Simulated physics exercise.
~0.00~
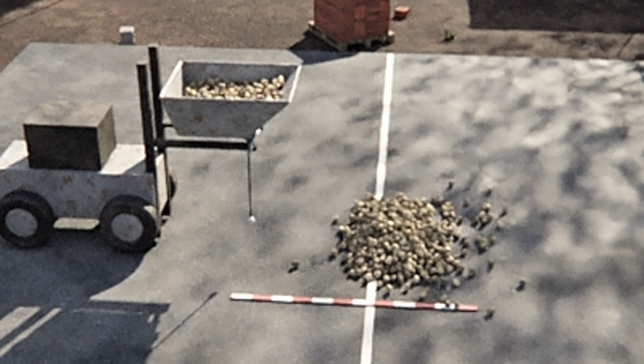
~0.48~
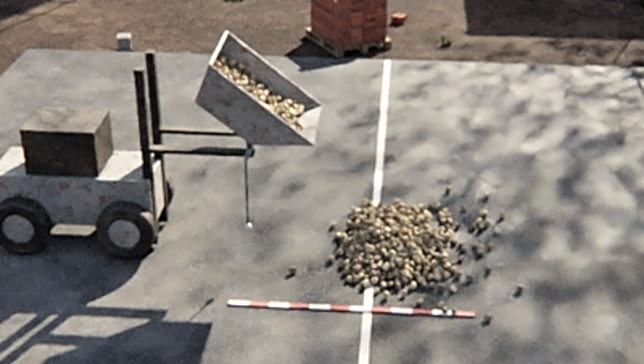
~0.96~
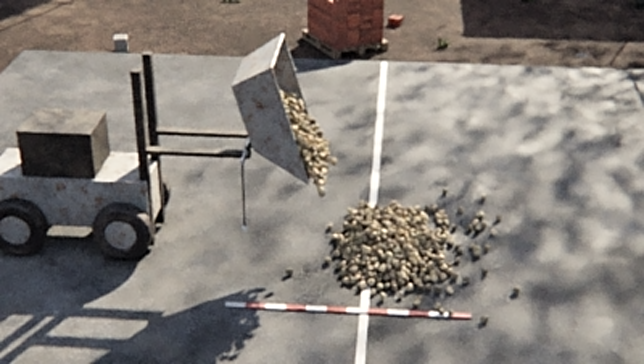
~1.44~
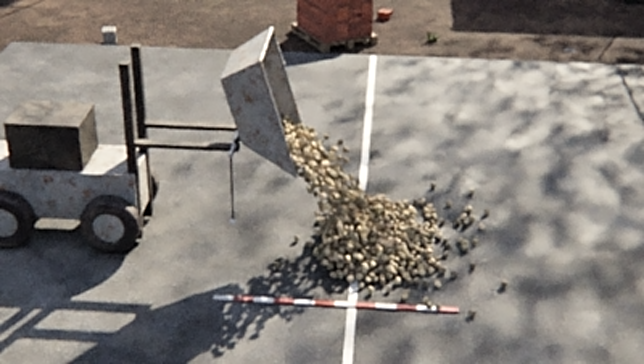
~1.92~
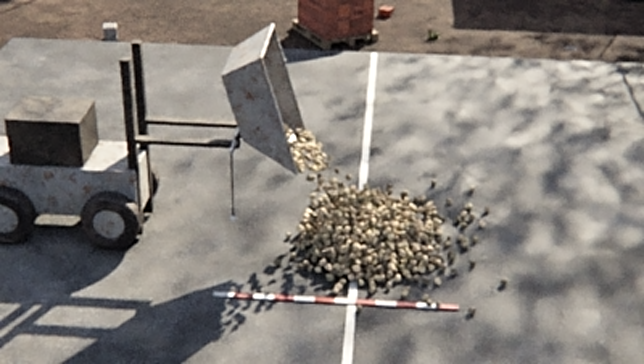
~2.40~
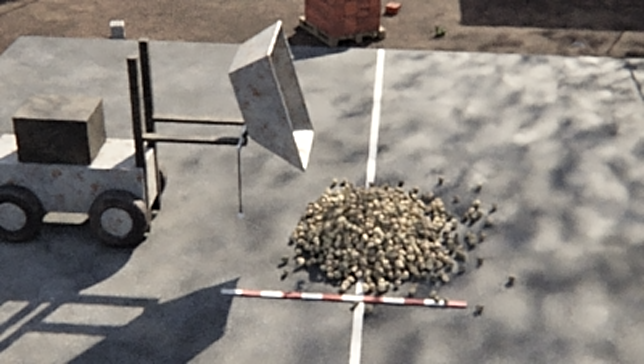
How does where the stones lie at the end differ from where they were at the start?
At the start the stones are split between the raised skip and a heap on the ground to its right. At the end they are all on the ground in one larger heap lying across the painted line, lower and further right overall.
